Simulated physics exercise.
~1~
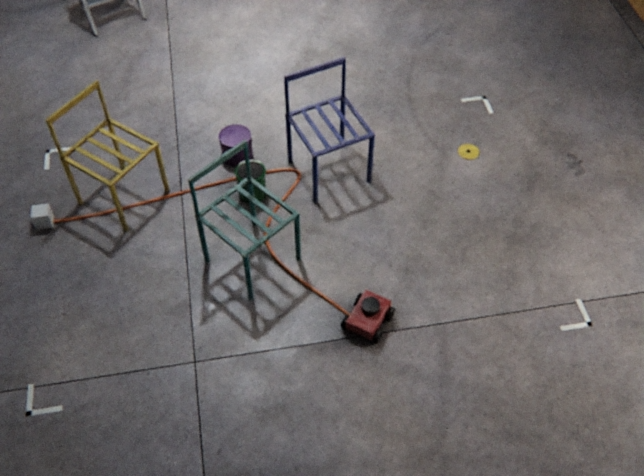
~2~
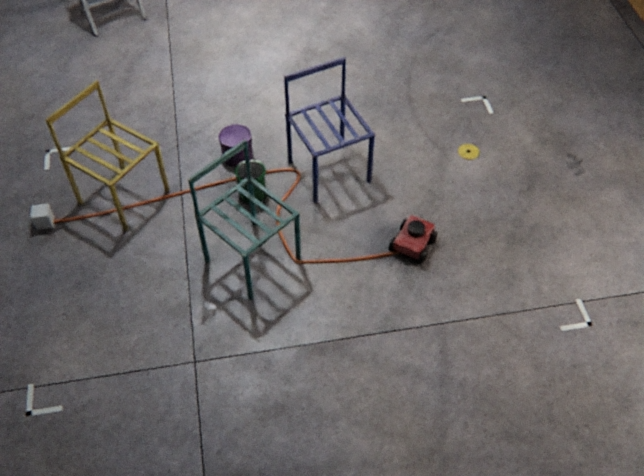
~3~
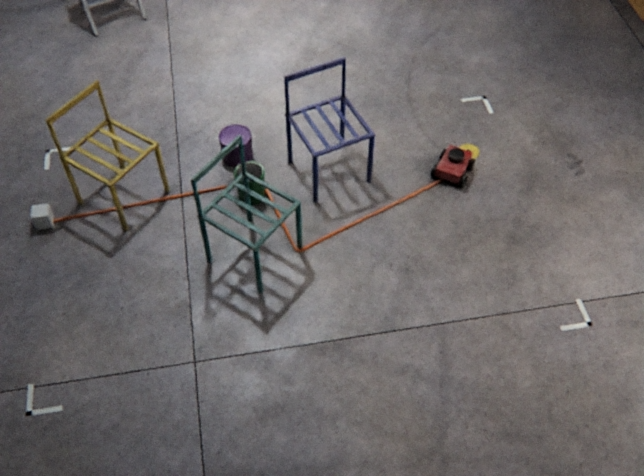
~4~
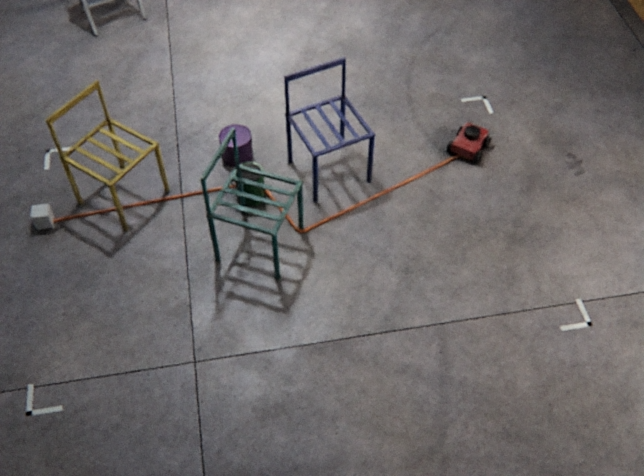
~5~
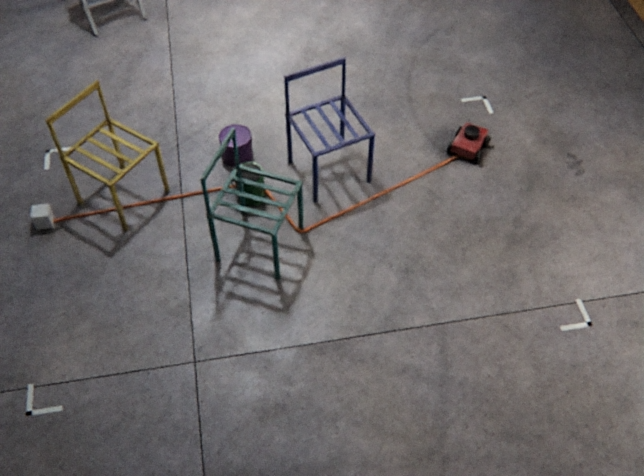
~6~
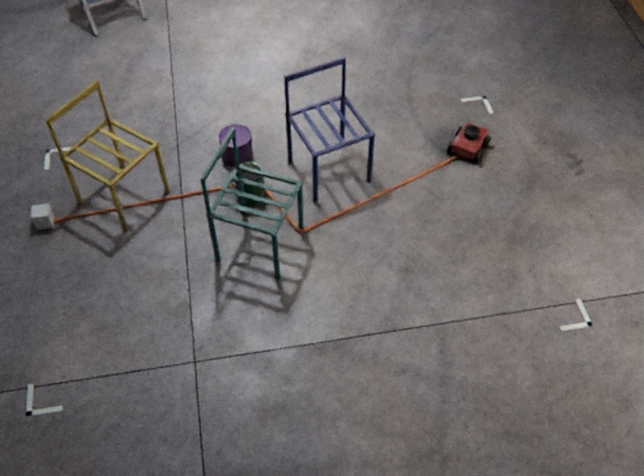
A small red cart tows an orange lead to the yellow mark, shifting the teal chair.
